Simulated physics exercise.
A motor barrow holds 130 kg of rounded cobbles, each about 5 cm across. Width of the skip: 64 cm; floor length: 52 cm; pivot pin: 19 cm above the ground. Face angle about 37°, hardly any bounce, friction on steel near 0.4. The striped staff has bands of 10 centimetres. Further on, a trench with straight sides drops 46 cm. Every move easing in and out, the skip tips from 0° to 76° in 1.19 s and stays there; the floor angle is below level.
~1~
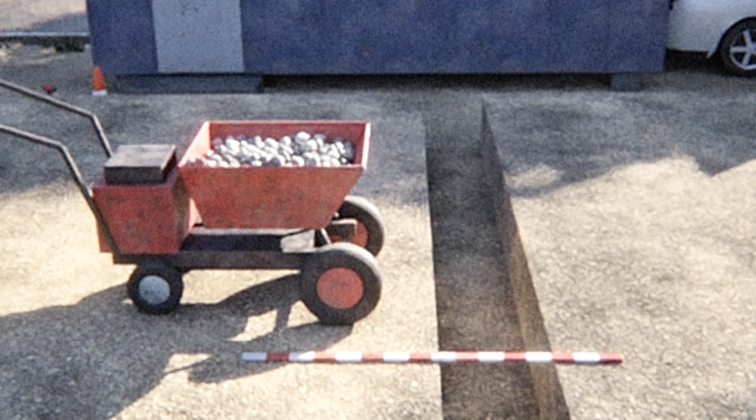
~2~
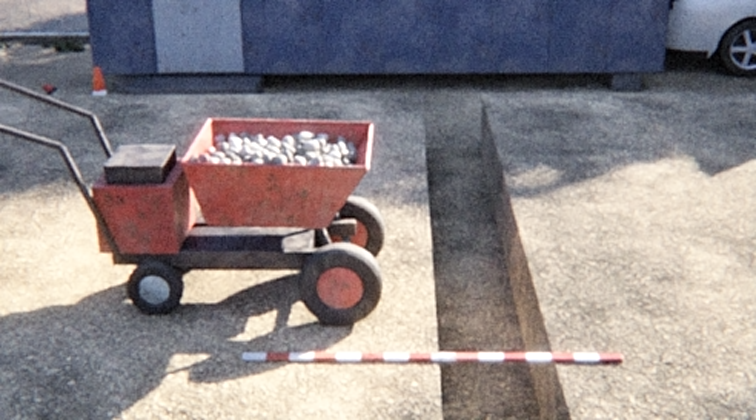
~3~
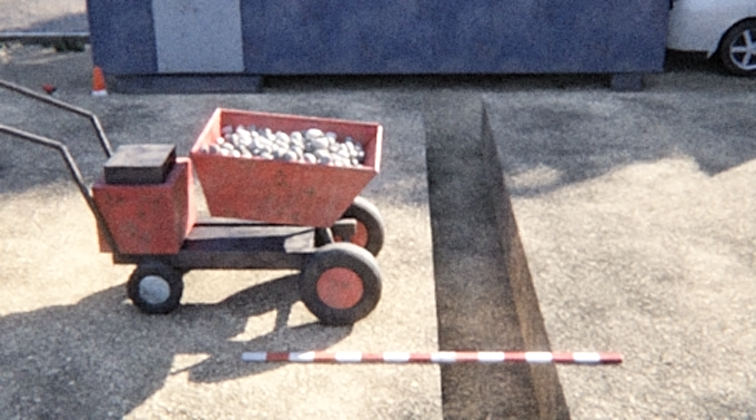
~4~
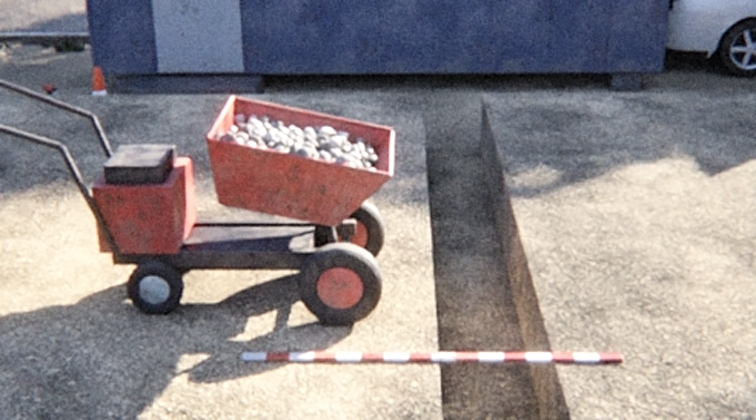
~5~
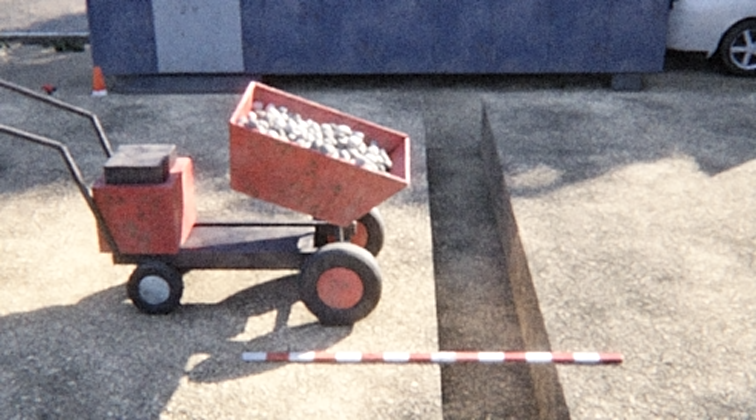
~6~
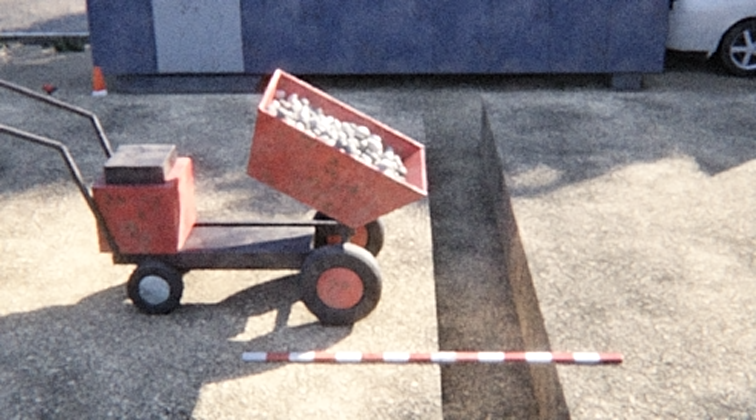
A red skip of rounded stones tilts steadily toward the trench while its barrow stays still.
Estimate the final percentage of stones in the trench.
I would say 90 percent.
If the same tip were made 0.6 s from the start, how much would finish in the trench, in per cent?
With that timing, about 65 per cent.
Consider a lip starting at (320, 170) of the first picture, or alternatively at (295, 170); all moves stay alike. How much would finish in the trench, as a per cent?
About 100 per cent from the first spot, about 95 from the second.
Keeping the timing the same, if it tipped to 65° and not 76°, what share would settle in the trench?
Near 65 per cent then.
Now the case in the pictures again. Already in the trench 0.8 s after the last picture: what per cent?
Some 40 per cent of the load by that point.
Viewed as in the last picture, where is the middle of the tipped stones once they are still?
(502, 364).
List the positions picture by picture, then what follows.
In the first frame, the skip is at 0°, its lip at (364, 168); the top of the load is at (283, 147).
In the second frame, the skip is at 2°, its lip at (367, 169); the top of the load is at (278, 146).
In the third frame, the skip is at 6°, its lip at (377, 171); the top of the load is at (250, 143).
The fourth frame shows lip at (391, 176), floor tilted 12°, highest stones at (248, 131).
In the fifth frame, the skip is at 20°, its lip at (408, 184); the top of the load is at (264, 117).
The sixth frame shows lip at (425, 196), floor tilted 29°, highest stones at (284, 107).
Then, 0.4 s after the last picture the floor is at 64°, 100 % in the skip; the foremost stones are at (467, 223).
Then, 0.8 s after the last picture the floor is at 76°, 55 % in the skip, 40 % in the trench, 5 % past the trench; the foremost stones are at (569, 282).
Then, 1.1 s after the last picture the floor is at 76°, 24 % in the skip, 66 % in the trench, 10 % past the trench; the foremost stones are at (656, 284).
Then, 3.1 s after the last picture the floor is at 76°, 0 % in the skip, 90 % in the trench, 10 % past the trench; the foremost stones are at (721, 282).
